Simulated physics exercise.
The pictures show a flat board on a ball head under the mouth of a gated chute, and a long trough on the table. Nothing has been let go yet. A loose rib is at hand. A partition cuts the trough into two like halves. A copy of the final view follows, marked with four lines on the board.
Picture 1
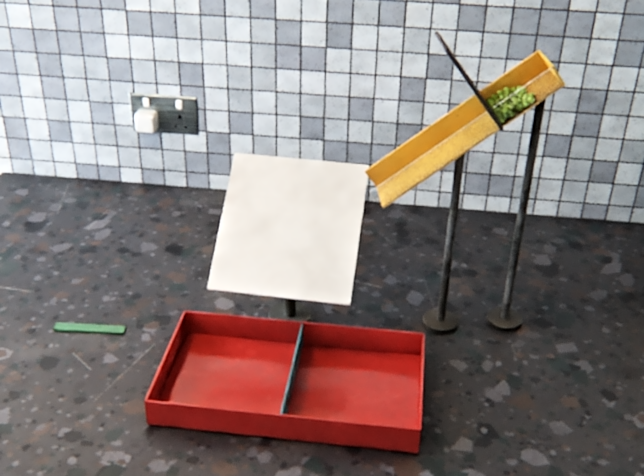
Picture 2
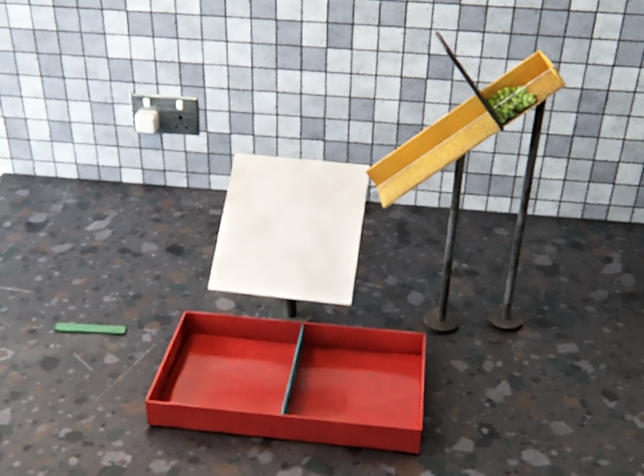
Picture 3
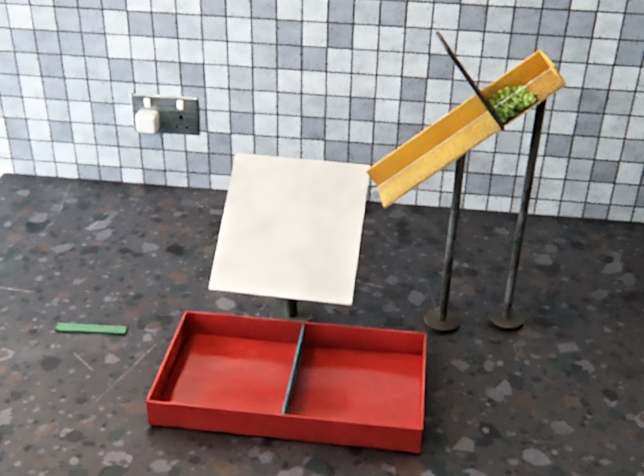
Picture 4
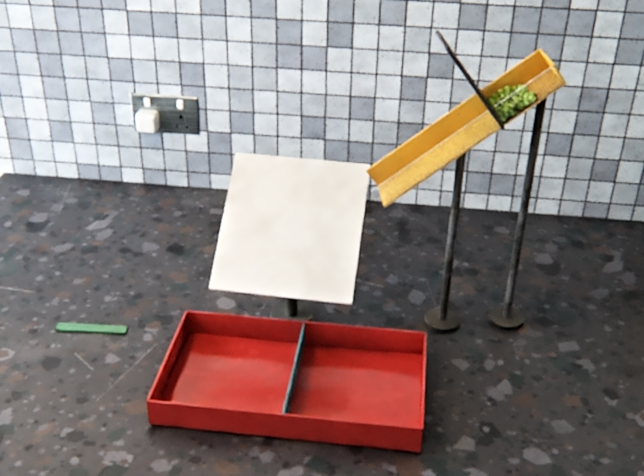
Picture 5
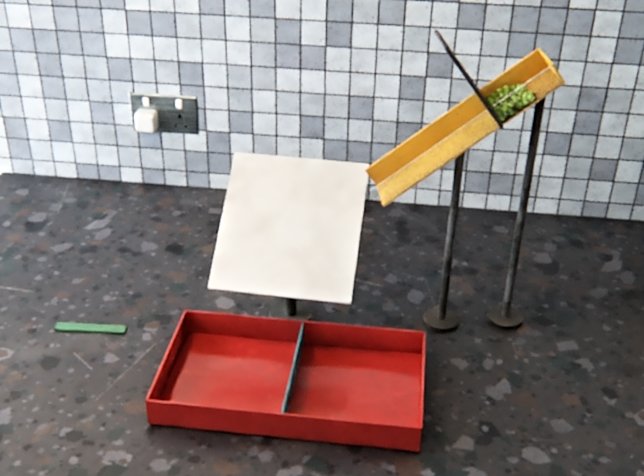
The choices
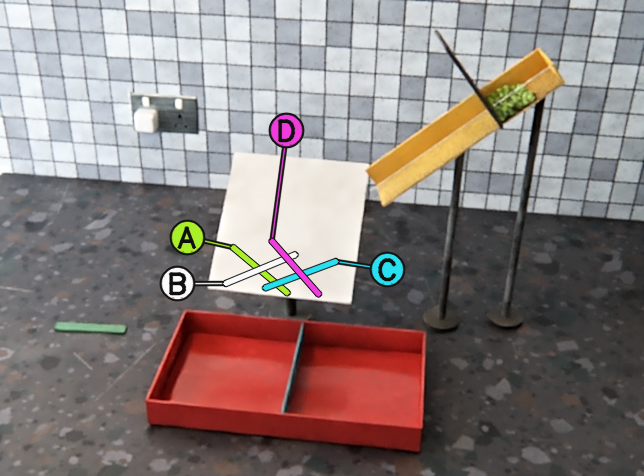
The clip opens on a yellow chute sloping down to the left on two dark stands, with small green pieces behind its gate. Its lower end sits beside a tilted white board, behind a red two-part trough, with a green strip lying to the left. Nothing visibly moves from start to end.
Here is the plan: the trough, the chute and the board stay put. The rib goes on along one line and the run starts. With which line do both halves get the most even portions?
It is A.
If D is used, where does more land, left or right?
More lands on the right.
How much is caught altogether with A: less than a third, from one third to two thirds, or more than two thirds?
More than two thirds.
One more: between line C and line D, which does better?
It is D.
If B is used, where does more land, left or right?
Left.
On the marked copy, line A from (233, 247) to (287, 292); line B from (295, 254) to (225, 283); line C from (335, 261) to (265, 287); line D from (272, 241) to (318, 294).
With A, of what is caught, about half in the left half, about half in the right.
With B, of what is caught, nearly all in the left half, a small part in the right.
With C, of what is caught, all in the left half, none in the right.
With D, of what is caught, about a quarter in the left half, most in the right.
